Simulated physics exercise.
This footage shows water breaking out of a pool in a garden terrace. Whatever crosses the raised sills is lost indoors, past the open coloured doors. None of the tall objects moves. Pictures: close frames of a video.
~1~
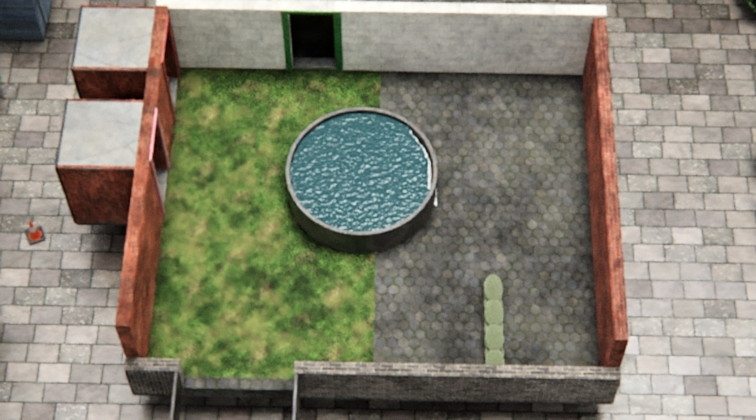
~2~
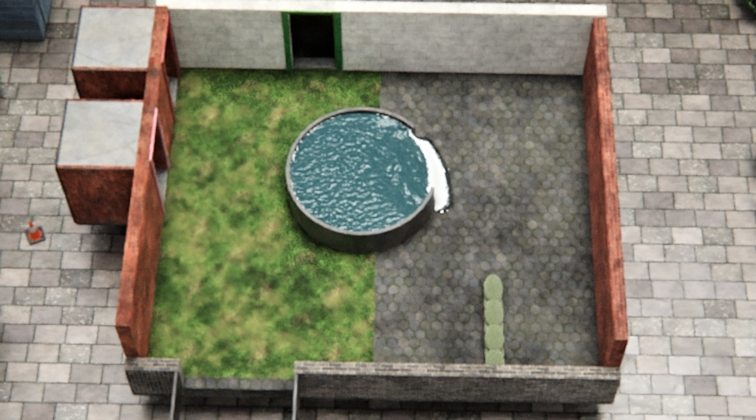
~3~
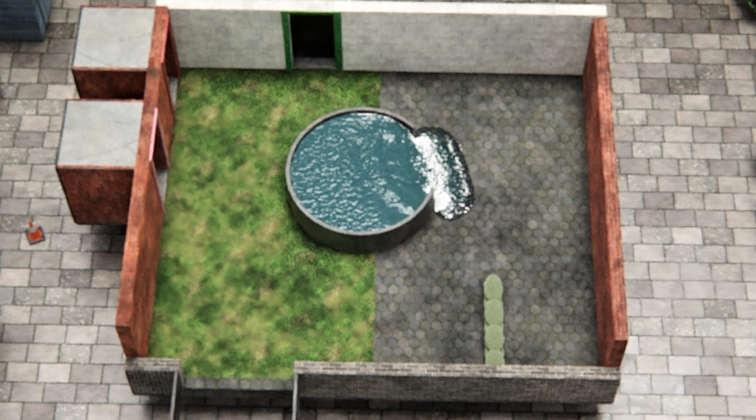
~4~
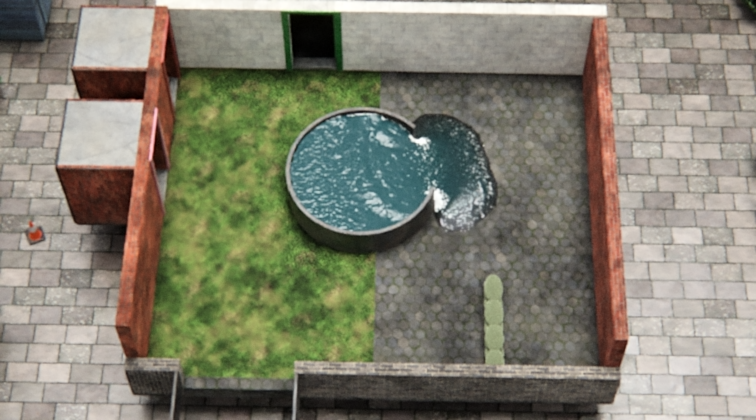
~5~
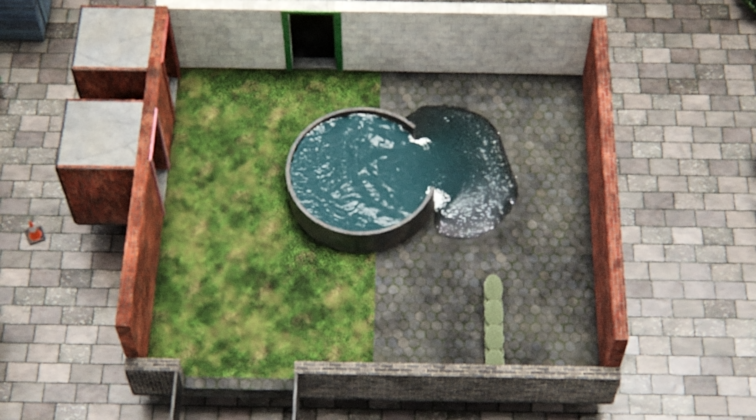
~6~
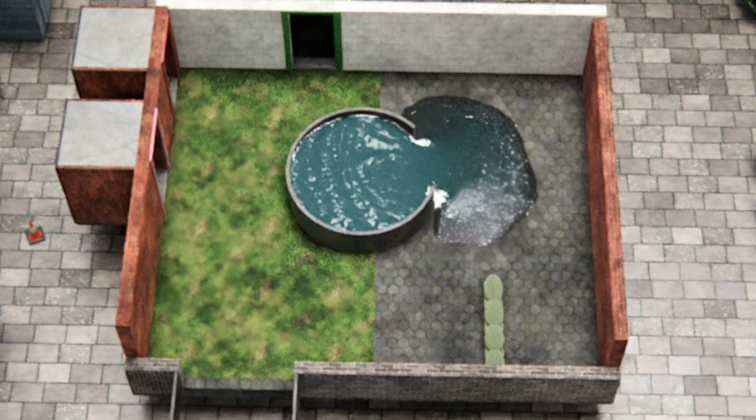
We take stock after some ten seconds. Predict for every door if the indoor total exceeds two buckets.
The pink door receives no more than two buckets. The green door receives no more than two buckets. The red door receives no more than two buckets.
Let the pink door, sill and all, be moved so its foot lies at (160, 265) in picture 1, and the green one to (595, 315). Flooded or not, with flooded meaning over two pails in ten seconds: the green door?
As I see it, the green door gets past the mark.
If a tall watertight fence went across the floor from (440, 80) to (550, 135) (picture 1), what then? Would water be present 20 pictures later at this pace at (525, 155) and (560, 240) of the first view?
Inundated; inundated.
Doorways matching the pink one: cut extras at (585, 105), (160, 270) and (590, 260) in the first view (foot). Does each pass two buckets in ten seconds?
The first clears the line, the next misses the line, the last clears the line.
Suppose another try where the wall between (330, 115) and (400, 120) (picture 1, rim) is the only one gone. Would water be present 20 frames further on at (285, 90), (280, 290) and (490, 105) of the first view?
Going through them one by one, I'd say waterlogged, then high and dry, then waterlogged.
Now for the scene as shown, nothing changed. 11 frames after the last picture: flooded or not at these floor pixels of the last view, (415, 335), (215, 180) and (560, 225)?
Point 1: Not wet; point 2: Not wet; point 3: Drenched.
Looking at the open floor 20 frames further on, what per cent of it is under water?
Estimate: Some 30 in a hundred.
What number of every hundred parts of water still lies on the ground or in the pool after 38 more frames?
About 100 per cent.
A moment on, water covers 25 % of the floor; the pink door not reached, the green door not reached, the red door not reached.
Next, water covers 25 % of the floor; the pink door not reached, the green door not reached, the red door not reached.
Then, water covers 30 % of the floor; the pink door not reached, the green door not reached, the red door not reached.
Later, water covers 45 % of the floor; the pink door not reached, the green door wet at the sill, nothing in, the red door not reached.
In the end, water covers 65 % of the floor; the pink door not reached, the green door wet at the sill, nothing in, the red door wet at the sill, nothing in.
